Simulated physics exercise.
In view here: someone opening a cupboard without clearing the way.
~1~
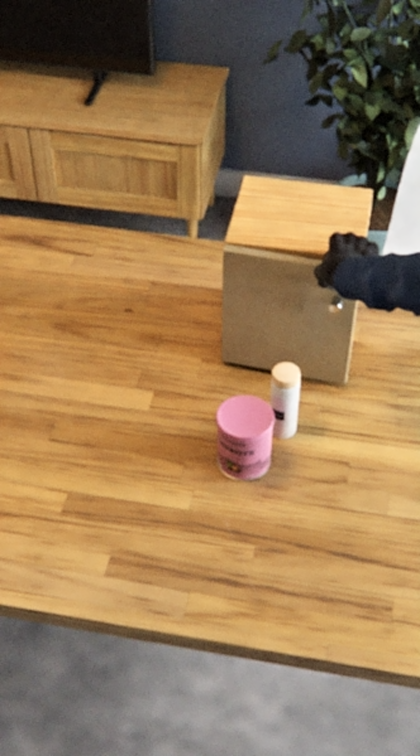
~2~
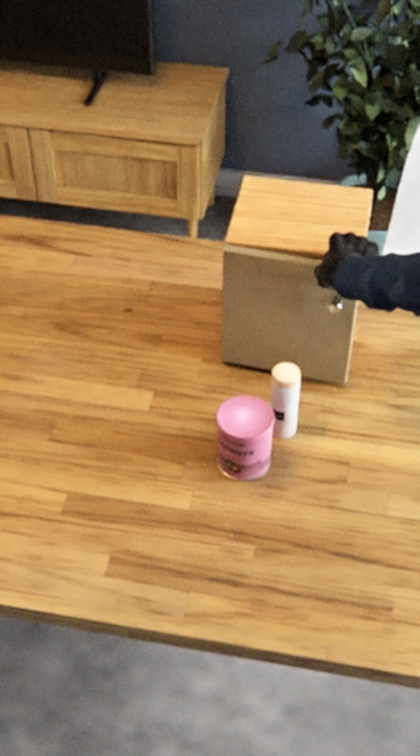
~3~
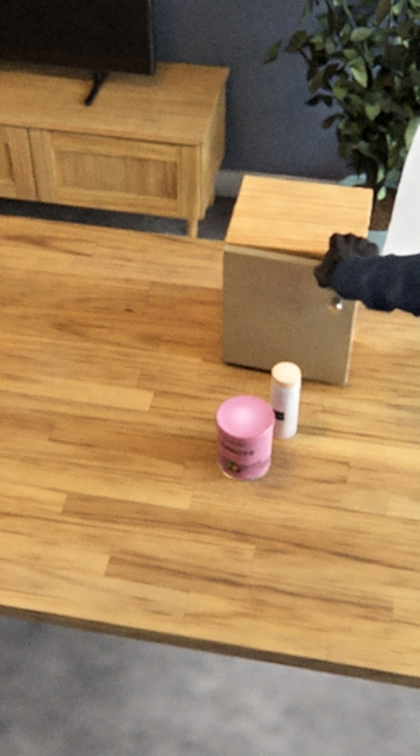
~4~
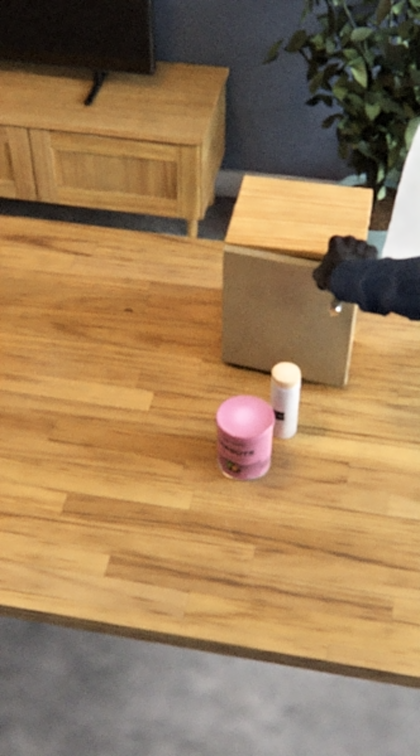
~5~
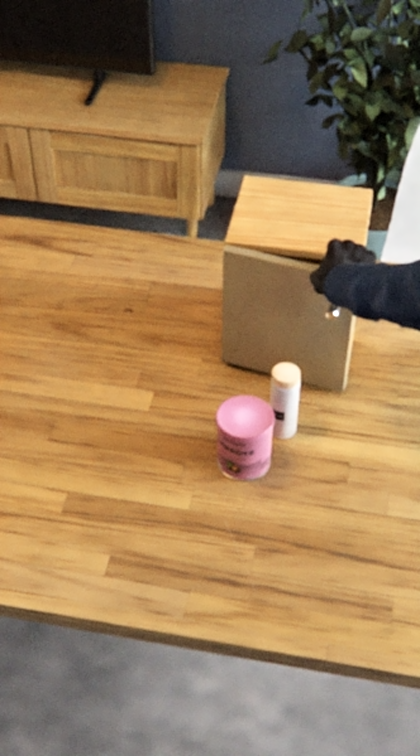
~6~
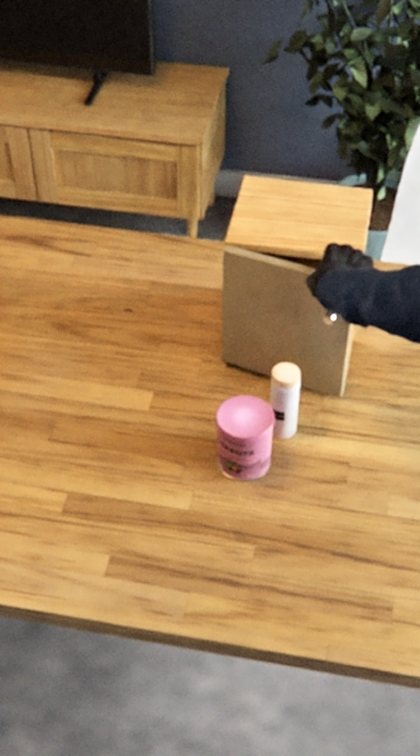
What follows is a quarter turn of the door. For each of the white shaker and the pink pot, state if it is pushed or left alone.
Here the white shaker is pushed, the pink pot is pushed.
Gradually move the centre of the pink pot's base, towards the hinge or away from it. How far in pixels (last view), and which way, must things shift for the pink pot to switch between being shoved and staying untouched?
Roughly 20 pixels downward.
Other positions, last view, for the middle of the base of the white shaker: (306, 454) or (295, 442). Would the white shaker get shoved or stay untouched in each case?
Try by try: It is spared; it gets bumped.
Then, 1.08 s past the last view, door 60° open; white shaker travelled about its own width near (247, 416); pink pot travelled a little near (227, 450).
Finally, the white shaker gets knocked, near (186, 416); the pink pot gets knocked, near (204, 462).
